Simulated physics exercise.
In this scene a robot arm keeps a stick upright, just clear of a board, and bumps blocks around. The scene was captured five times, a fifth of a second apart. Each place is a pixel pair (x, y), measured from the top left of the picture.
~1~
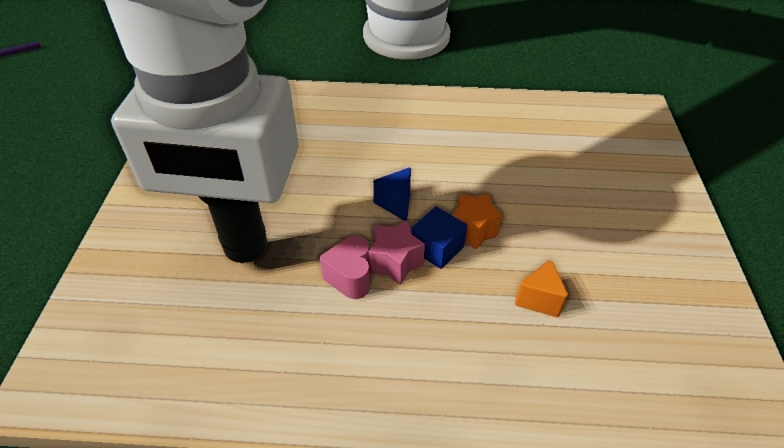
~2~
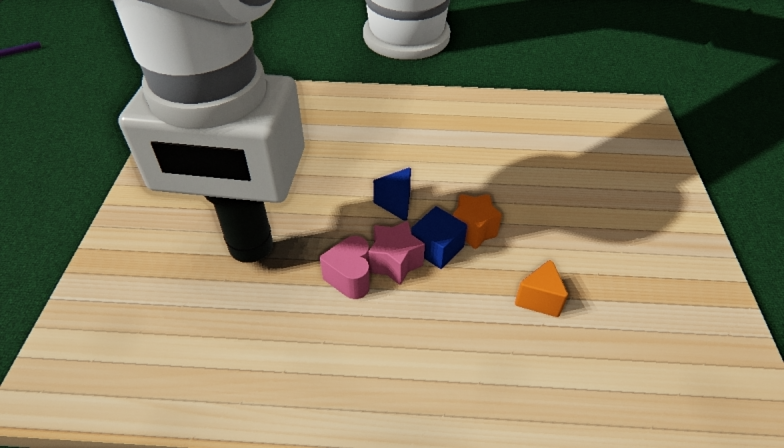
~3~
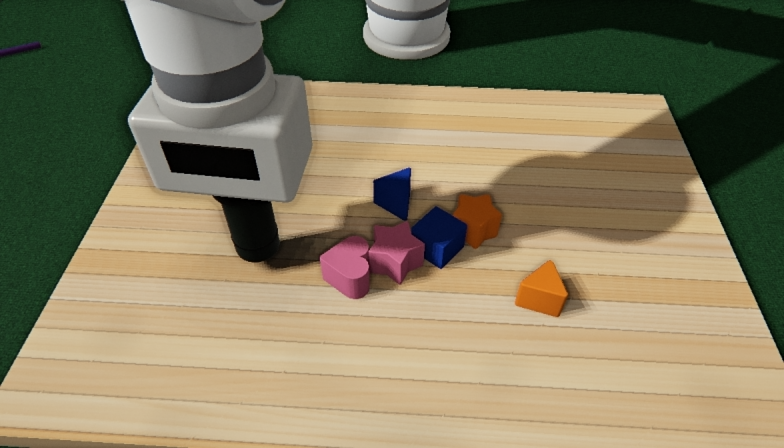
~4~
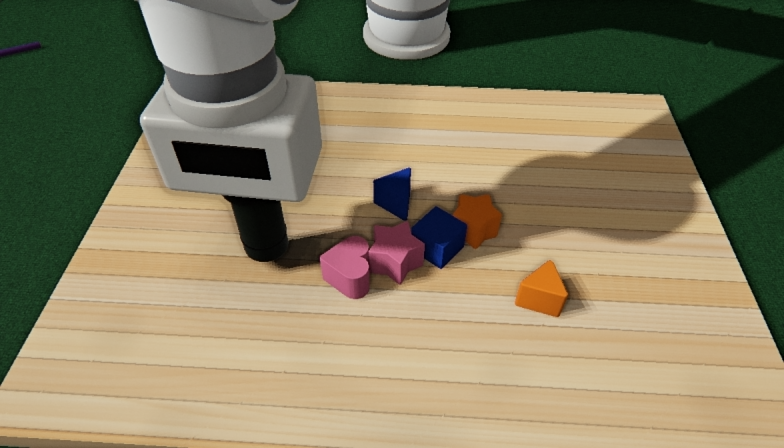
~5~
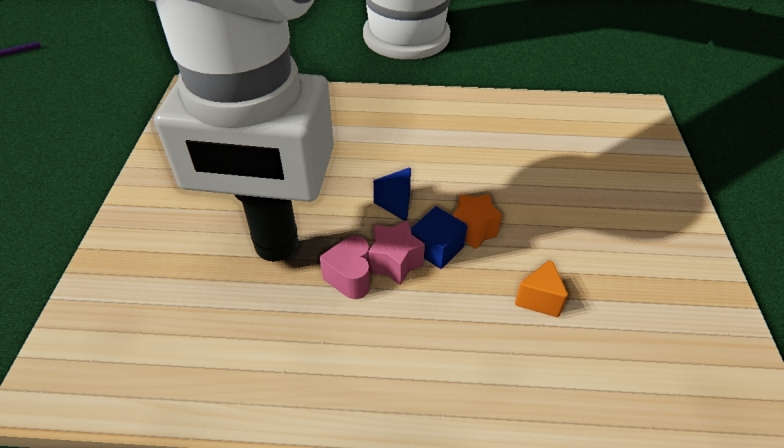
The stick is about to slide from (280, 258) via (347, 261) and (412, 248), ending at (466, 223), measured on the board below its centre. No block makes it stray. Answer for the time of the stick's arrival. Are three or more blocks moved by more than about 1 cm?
In short: Yes.
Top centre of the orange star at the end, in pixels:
Final place: (536, 190).
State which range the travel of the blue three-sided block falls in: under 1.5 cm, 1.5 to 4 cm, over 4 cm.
Its final spot will lie within 1.5 cm of the current one.
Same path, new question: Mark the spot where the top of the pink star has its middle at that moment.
Its top centre lands on (435, 256).
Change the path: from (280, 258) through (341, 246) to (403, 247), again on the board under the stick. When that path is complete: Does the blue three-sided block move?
Answer: No.
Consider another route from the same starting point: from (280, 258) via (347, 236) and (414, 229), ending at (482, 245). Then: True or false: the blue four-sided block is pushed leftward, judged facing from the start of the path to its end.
Verdict: False.
On the path given first. One third of the way, stick (349, 249); pink heart block (367, 268), turned 15° clockwise; pink star (406, 247), turned 30° anticlockwise.
Two thirds of the way, stick (414, 236); pink heart block (371, 271), turned 25° clockwise; pink star (432, 257), turned 15° anticlockwise; blue four-sided block (463, 221); orange star (494, 200).
At the end, stick (468, 211); pink heart block (371, 271), turned 25° clockwise; pink star (435, 256); blue three-sided block still; blue four-sided block (513, 214), turned 50° clockwise; orange star (536, 190), turned 75° anticlockwise.
